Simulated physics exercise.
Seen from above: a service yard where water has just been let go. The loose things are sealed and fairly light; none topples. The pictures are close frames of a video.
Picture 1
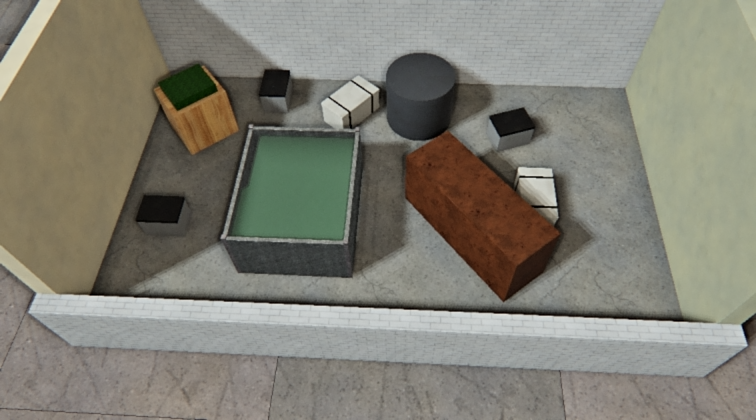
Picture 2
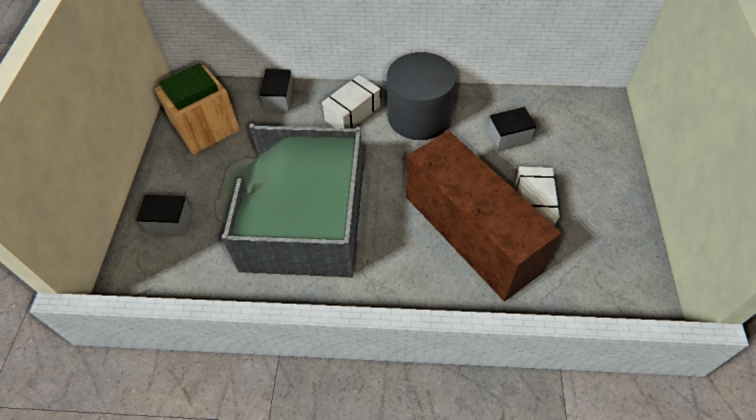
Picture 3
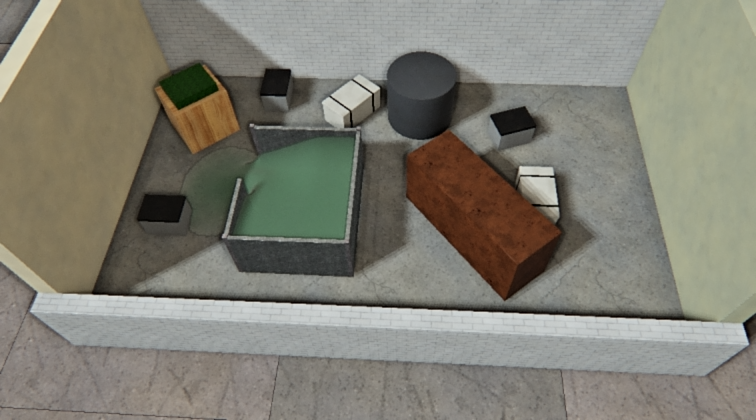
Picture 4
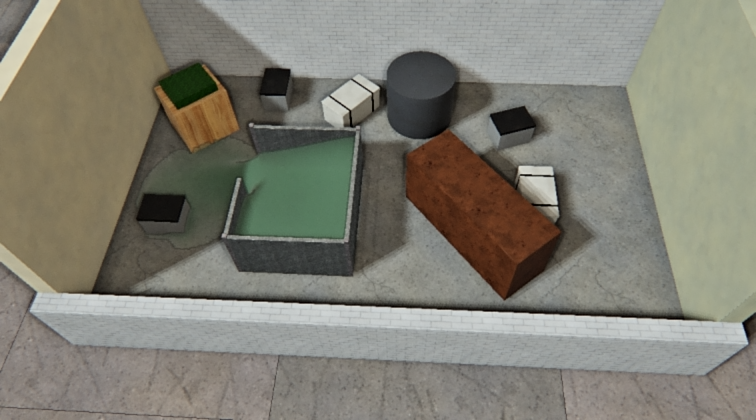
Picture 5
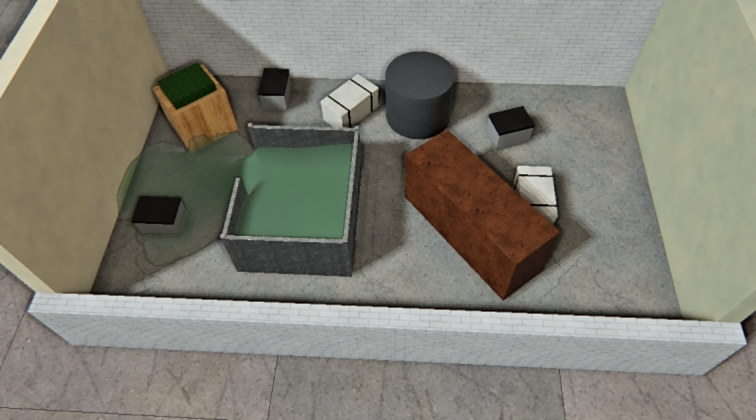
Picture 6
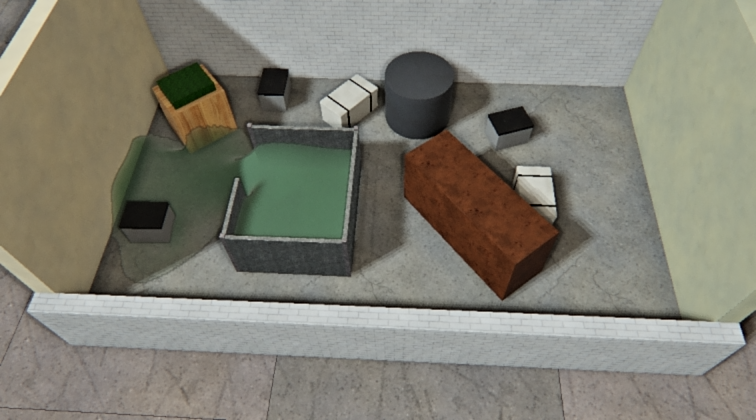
Green water pouring through the opened left side of a grey tank, spreading across the yard floor and nudging a black-topped chest slightly left.
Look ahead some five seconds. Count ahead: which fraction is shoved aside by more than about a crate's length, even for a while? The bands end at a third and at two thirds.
It is one to two thirds.
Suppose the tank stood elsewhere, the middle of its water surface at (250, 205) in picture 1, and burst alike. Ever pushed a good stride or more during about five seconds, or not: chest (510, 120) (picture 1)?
Verdict: Short of that.
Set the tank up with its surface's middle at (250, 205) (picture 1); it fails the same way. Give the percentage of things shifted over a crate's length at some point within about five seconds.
Close to 60 %.
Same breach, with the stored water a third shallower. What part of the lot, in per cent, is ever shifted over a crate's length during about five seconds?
About 40 per cent.
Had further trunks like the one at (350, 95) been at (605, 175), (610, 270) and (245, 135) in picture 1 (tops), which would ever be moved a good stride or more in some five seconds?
In turn: Short of that, under that, yes.
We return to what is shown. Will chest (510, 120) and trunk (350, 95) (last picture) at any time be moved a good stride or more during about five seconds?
One after the other: Never so far, moved that far.
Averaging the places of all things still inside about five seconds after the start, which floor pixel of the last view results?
Roughly at (454, 175).
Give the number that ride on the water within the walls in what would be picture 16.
It comes to 1.
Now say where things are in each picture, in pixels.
A chest at (160, 208), on the bottom; a chest at (512, 121), on the bottom; 0 of 5 have shifted, in the first picture.
A chest at (160, 207) rests on the ground; a chest at (513, 120) rests on the ground; 0 of 5 have shifted, in the second picture.
A chest at (161, 207) rests on the ground; a chest at (513, 120) rests on the ground; 0 of 5 have shifted, in the third picture.
A chest at (160, 207), on the bottom; a chest at (513, 119) rests on the ground; 0 of 5 have shifted, in the fourth picture.
A chest at (156, 209) rests on the ground, close to its start; a chest at (511, 119), on the bottom; 0 of 5 have shifted, in the fifth picture.
A chest at (143, 214), on the bottom, close to its start; a chest at (511, 119), on the bottom; 1 of 5 have shifted, in the sixth picture.
A moment on, 1 of 5 are well off their spots; 0 afloat.
Next, 1 of 5 are well off their spots; 1 afloat.
Later, 2 of 5 are well off their spots; 1 afloat.
In the end, 3 of 5 are well off their spots, and 3 have been at some point; 2 afloat.
